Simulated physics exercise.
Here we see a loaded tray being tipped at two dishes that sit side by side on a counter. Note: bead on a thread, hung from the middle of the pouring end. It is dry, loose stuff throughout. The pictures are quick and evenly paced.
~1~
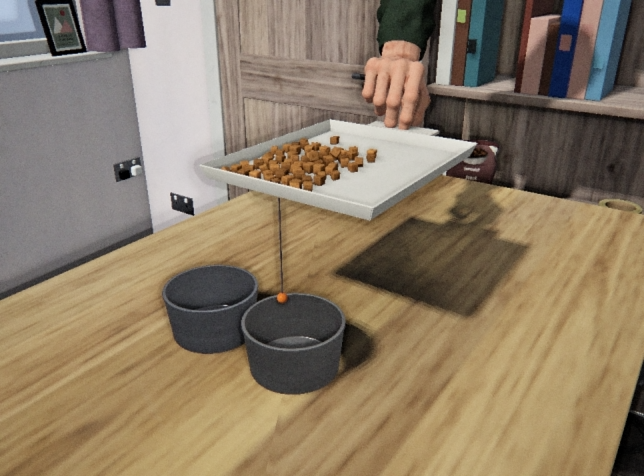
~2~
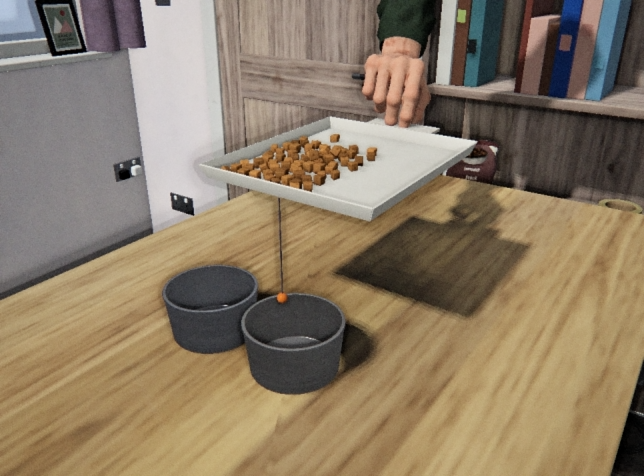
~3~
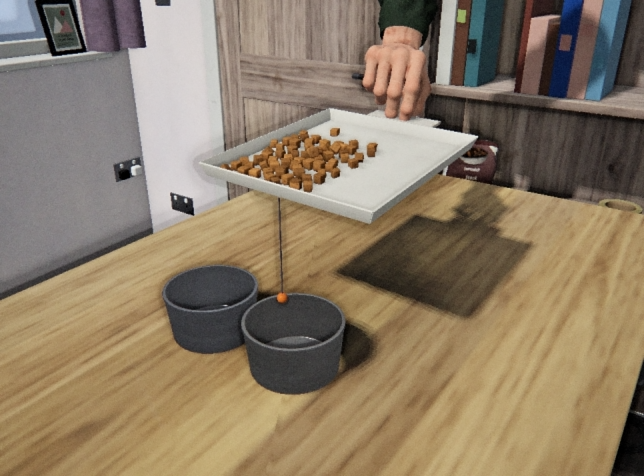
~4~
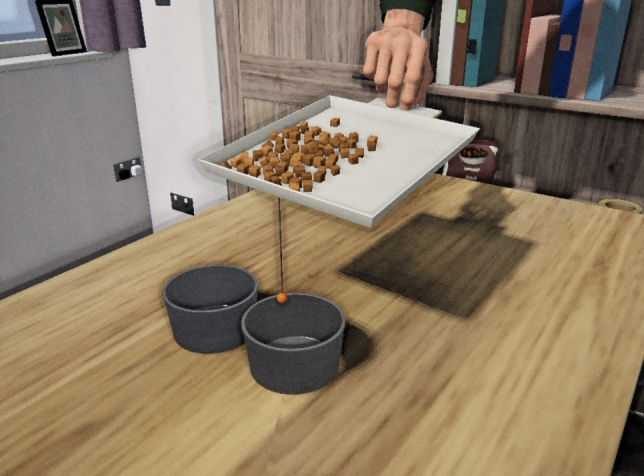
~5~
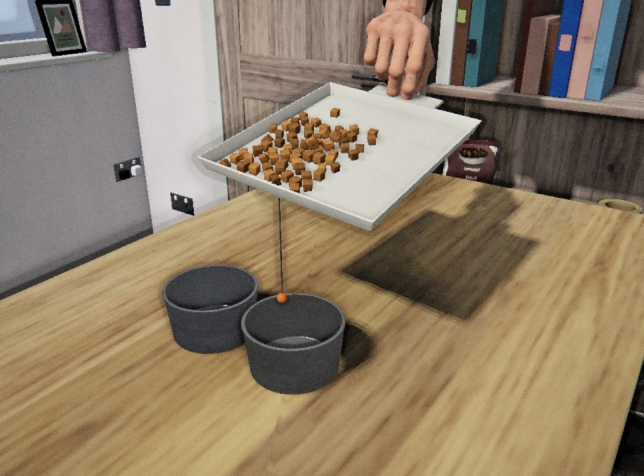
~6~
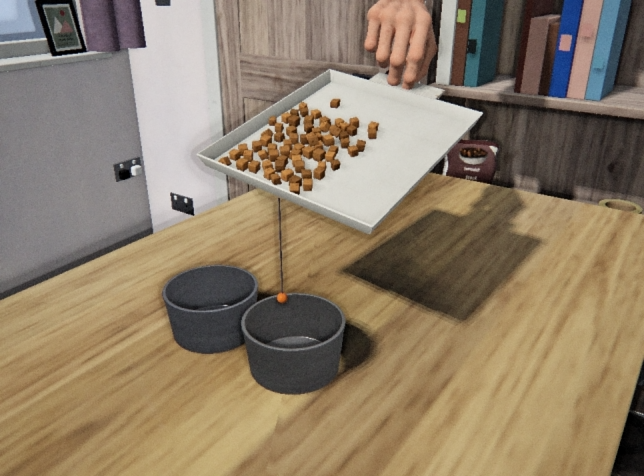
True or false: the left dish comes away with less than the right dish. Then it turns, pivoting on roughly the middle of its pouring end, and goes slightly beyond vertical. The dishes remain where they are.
True.
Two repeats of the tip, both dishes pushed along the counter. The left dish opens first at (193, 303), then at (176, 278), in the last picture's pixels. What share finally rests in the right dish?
Trial 1 near 20 percent, trial 2 near 0 percent.
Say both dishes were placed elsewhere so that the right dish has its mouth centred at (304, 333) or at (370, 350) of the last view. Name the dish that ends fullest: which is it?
The dish to the right, then the dish to the right.
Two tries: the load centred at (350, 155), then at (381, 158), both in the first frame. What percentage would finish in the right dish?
First about 20, then 20 per cent.
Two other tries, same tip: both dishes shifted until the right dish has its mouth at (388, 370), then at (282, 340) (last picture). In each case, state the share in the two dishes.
Result: 70 % and 20 %.
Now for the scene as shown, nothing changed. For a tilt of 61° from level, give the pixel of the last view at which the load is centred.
Centre estimate: (327, 194).
Soon after the last picture, tray tipped steeply; nearly all on the tray; a stray few outside both; a small part in the air.
A little later, tray tipped past a quarter turn; about a quarter on the tray; a small part in the right dish; about a quarter outside both; about half in the air.
Later still, tray tipped past a quarter turn; about a third in the right dish; about two thirds outside both.
At rest, tray tipped past a quarter turn; about a third in the right dish; none in the left dish; about two thirds outside both.
